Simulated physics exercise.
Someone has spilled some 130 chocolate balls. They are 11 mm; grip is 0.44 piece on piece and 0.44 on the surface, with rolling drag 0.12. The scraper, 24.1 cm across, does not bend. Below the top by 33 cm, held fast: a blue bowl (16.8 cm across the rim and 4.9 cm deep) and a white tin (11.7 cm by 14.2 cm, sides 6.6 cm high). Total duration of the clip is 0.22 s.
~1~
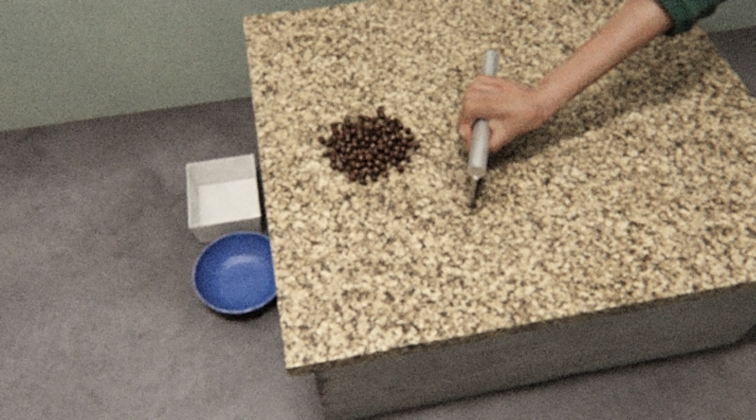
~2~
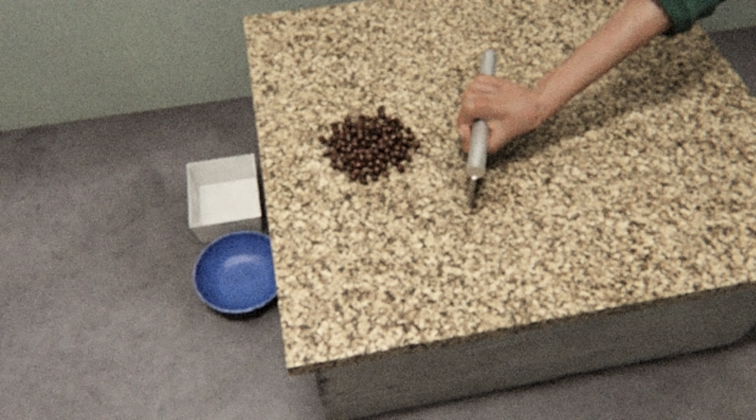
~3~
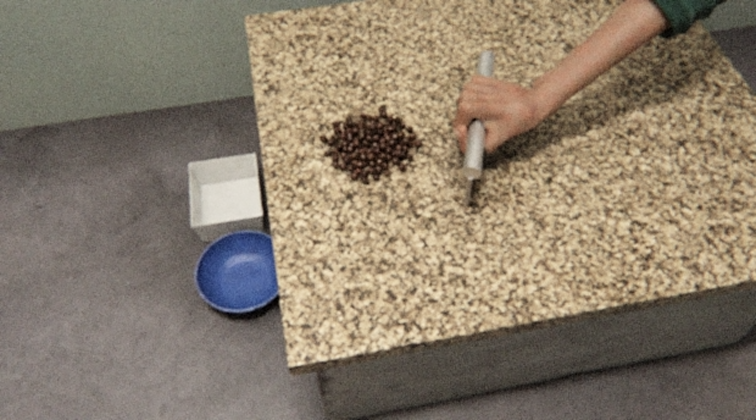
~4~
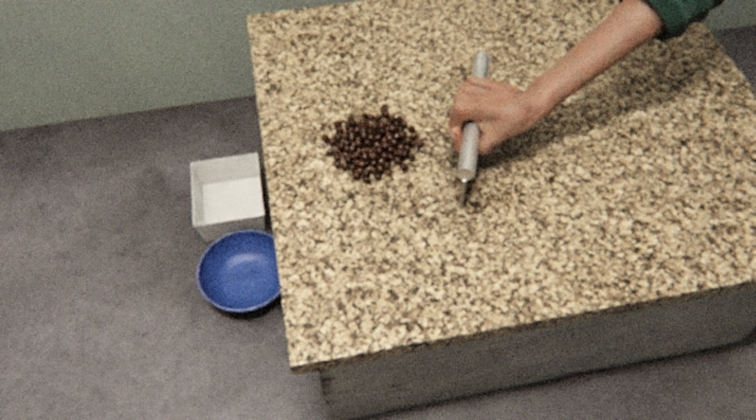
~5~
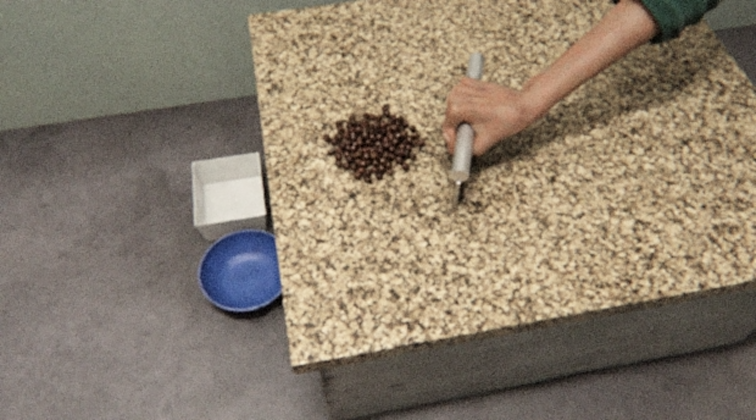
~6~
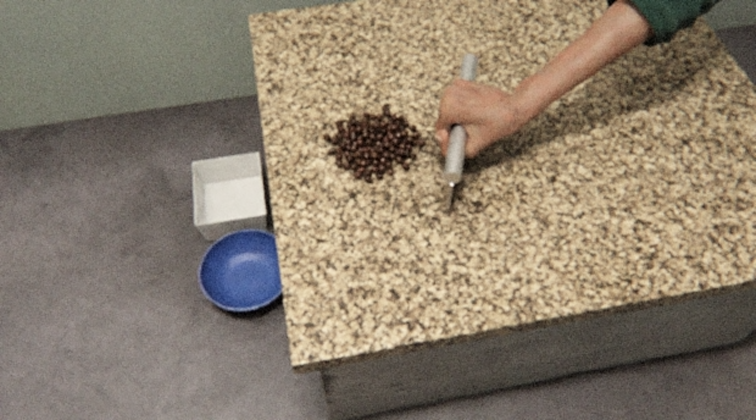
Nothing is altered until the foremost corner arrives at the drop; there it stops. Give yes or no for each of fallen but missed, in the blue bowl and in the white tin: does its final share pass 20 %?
Missed - no, blue bowl - no, white tin - no.
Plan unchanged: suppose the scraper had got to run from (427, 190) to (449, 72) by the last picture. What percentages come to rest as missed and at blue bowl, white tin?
Missed 5 percent; blue bowl 25 percent; white tin 0 percent.
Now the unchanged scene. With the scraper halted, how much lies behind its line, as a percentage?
About 15 per cent.
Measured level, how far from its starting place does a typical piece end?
I'd guess near 12 cm, give or take.
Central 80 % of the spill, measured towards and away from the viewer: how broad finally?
I'd put it at close to 14 cm, front to back.
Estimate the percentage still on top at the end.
About 95 %.
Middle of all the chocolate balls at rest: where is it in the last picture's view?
Around pixel (294, 143).
Then, 0.42 s after the last picture, scraper 15 cm from its start, spill 12 cm wide; still on top 100 %.
Then, 0.83 s after the last picture, scraper 26 cm from its start, spill 15 cm wide; still on top 100 %.
Then, 1.19 s after the last picture, scraper 28 cm from its start, spill 16 cm wide; off the edge, not caught 5 %, still on top 95 %.
In the end, blue bowl 5 %, white tin 0 %, fallen but missed 0 %, still on top 95 %.
